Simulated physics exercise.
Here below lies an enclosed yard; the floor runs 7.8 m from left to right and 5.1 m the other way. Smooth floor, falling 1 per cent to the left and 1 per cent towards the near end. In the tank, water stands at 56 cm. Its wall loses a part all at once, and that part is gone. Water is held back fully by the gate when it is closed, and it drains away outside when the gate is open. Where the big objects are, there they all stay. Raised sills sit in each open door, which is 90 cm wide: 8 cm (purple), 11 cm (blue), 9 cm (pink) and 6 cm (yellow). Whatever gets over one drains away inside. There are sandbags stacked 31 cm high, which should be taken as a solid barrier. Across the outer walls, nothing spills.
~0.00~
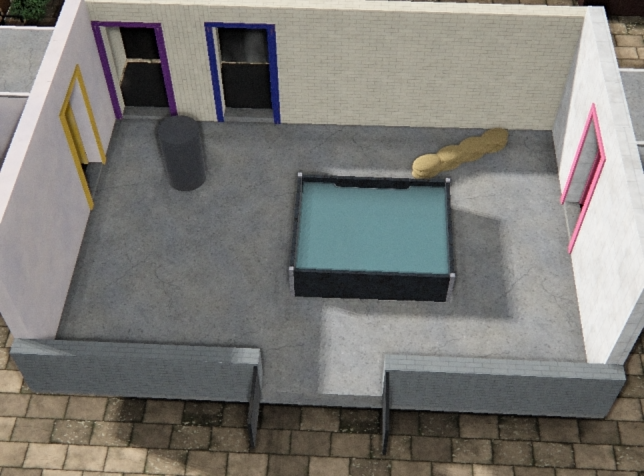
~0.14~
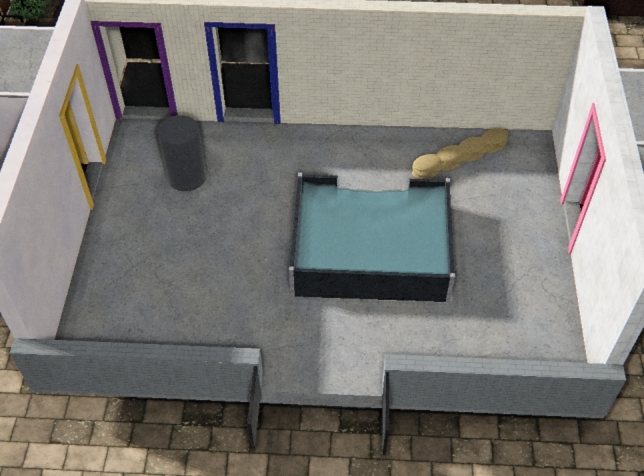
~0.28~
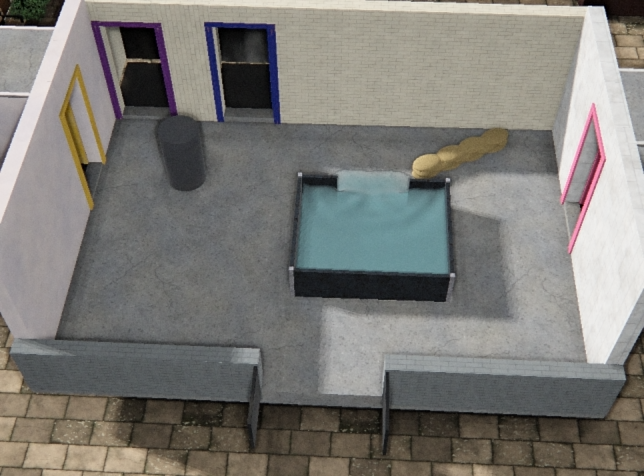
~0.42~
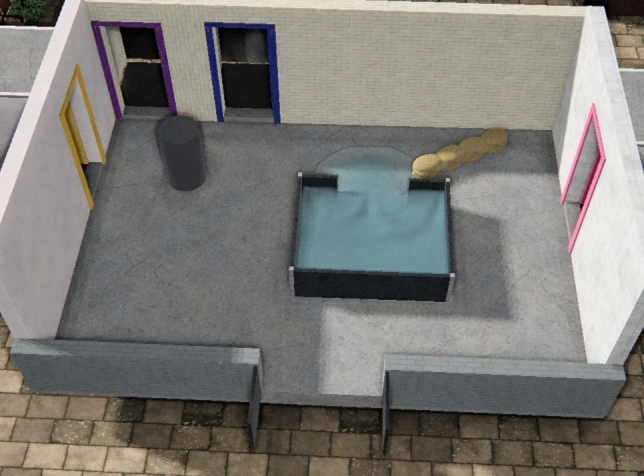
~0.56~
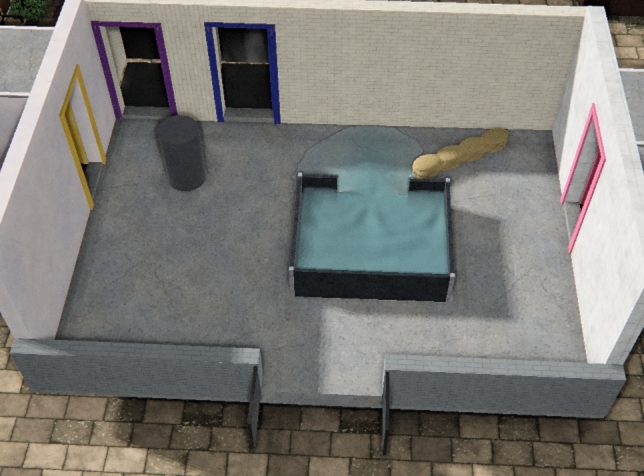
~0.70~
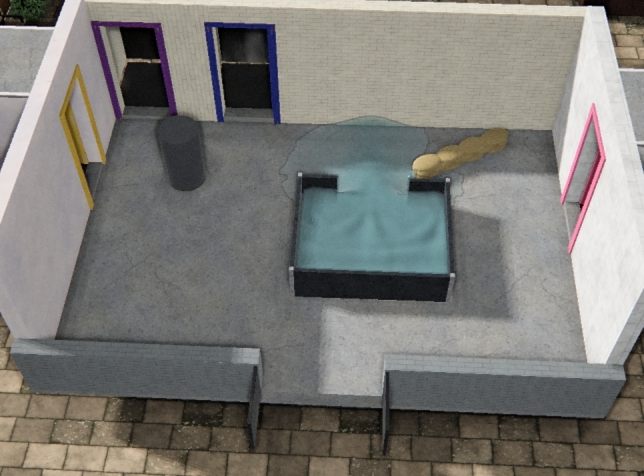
Water pouring through a gap in the far side of a dark tank and spreading across a walled yard's grey floor.
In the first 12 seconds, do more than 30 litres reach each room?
At the purple door, more than that; at the blue door, not that much; at the pink door, not that much; at the yellow door, more than that.
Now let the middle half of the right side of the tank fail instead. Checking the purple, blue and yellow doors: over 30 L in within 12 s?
Here's how it goes: Purple falls short, blue falls short, yellow falls short.
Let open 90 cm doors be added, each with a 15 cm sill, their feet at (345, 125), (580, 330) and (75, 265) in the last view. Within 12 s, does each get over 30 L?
In turn: Beyond it, short of it, short of it.
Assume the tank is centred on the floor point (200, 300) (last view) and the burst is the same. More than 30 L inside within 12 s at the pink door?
Lab note: Pink door, limit held.
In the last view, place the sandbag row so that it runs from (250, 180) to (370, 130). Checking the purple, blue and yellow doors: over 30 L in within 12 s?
Result: Purple door inside the limit; blue door inside the limit; yellow door inside the limit.
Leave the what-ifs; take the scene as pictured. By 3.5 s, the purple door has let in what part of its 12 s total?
By then it's near 0% of the total.
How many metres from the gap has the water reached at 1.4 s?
3.0 m.
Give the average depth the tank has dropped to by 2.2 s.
Around 32 cm on average.
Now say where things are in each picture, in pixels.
The tank at (372, 227) is whole and still, 56 cm deep, in the first frame.
Water pours out on the tank's far side and has run 0.6 m, to a hidden place; typically 5 cm deep outside, 56 cm at the tank's back, in the second frame.
The front is at a hidden place, 0.9 m from the gap on the tank's far side; 0.8 m2 of floor is under water; 56 cm left at the back of the tank, in the third frame.
Water pours out on the tank's far side and has run 1.3 m, to (359, 149); typically 7 cm deep outside, 56 cm at the tank's back, in the fourth frame.
The front is at (359, 127), 1.8 m from the gap on the tank's far side; 2.9 m2 of floor is under water; 55 cm left at the back of the tank, in the fifth frame.
The front is at (326, 126), 2.0 m from the gap on the tank's far side; 3.5 m2 of floor is under water; 50 cm left at the back of the tank, in the sixth frame.
After 1.4 s water covers 15 % of the floor and is deepest (36 cm) near (376, 134); purple door not reached, blue door 6 cm at the sill, 0 L in, pink door not reached, yellow door not reached.
After 2.2 s water covers 20 % of the floor and is deepest (32 cm) near (478, 130); purple door 3 cm at the sill, 0 L in, blue door 11 cm at the sill, 0 L in, pink door not reached, yellow door not reached.
After 3.5 s water covers 40 % of the floor and is deepest (27 cm) near (458, 144); purple door 8 cm at the sill, 1 L in, blue door 8 cm at the sill, 1 L in, pink door 3 cm at the sill, 0 L in, yellow door 12 cm at the sill, 10 L in.
After 7.0 s water covers 80 % of the floor and is deepest (16 cm) near (110, 142); purple door 15 cm at the sill, 66 L in, blue door 7 cm at the sill, 1 L in, pink door 2 cm at the sill, 0 L in, yellow door 10 cm at the sill, 64 L in.
After 12.0 s water covers 95 % of the floor and is deepest (12 cm) near (48, 367); purple door 8 cm at the sill, 102 L in, blue door 3 cm at the sill, 1 L in, pink door 3 cm at the sill, 0 L in, yellow door 8 cm at the sill, 101 L in.
